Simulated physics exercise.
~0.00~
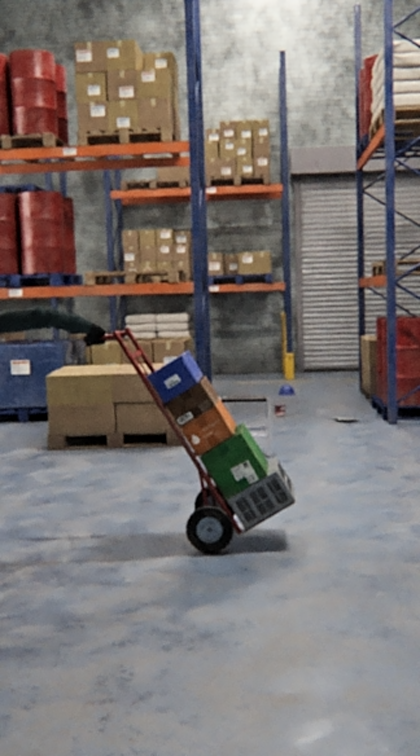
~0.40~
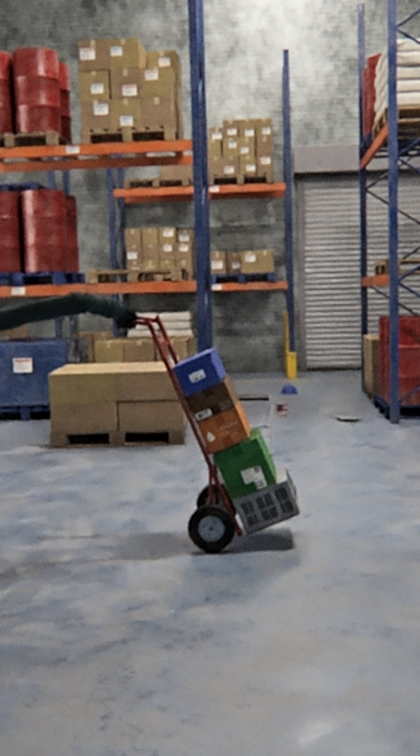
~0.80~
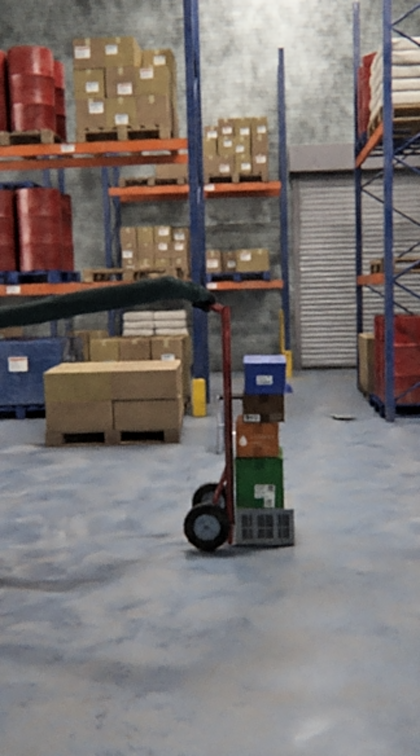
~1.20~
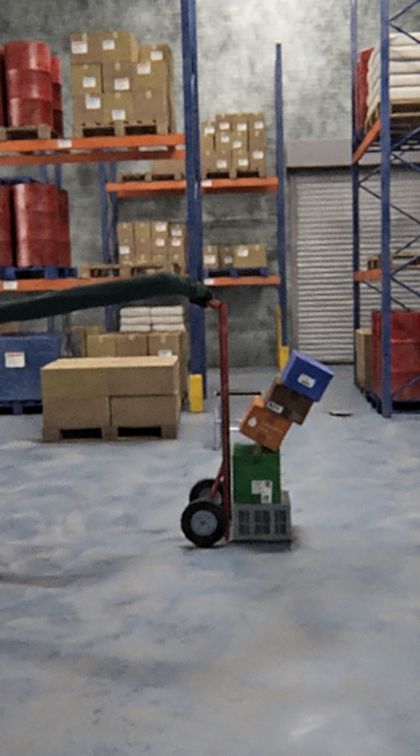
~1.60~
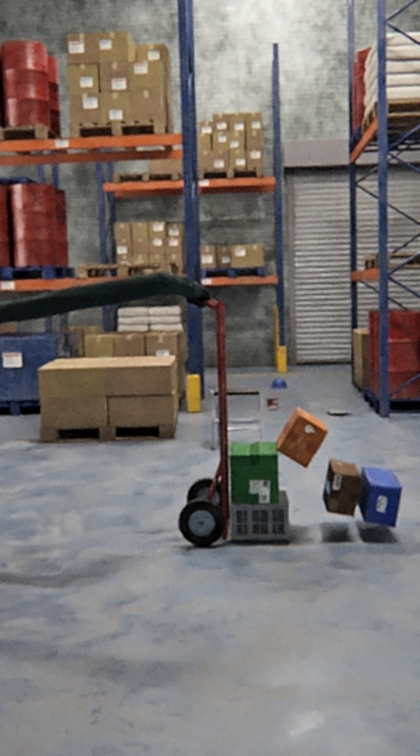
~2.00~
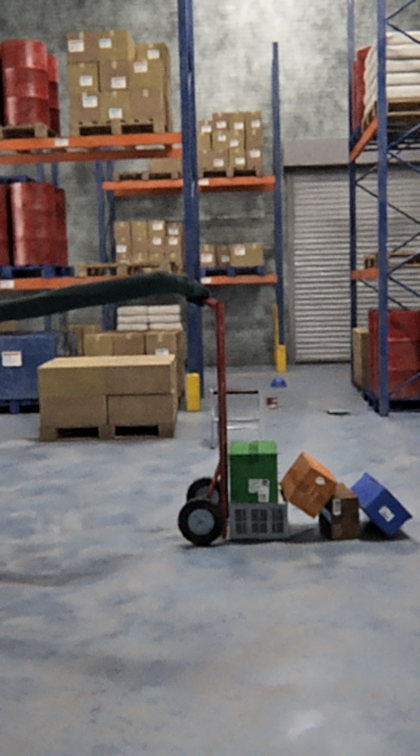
The clip shows a dark-sleeved arm swinging a tilted red hand truck upright in a warehouse, its stacked load standing on the toe plate. The blue tote, brown parcel and orange box topple off to the right onto the floor, while the green box stays upright on the grey crate.
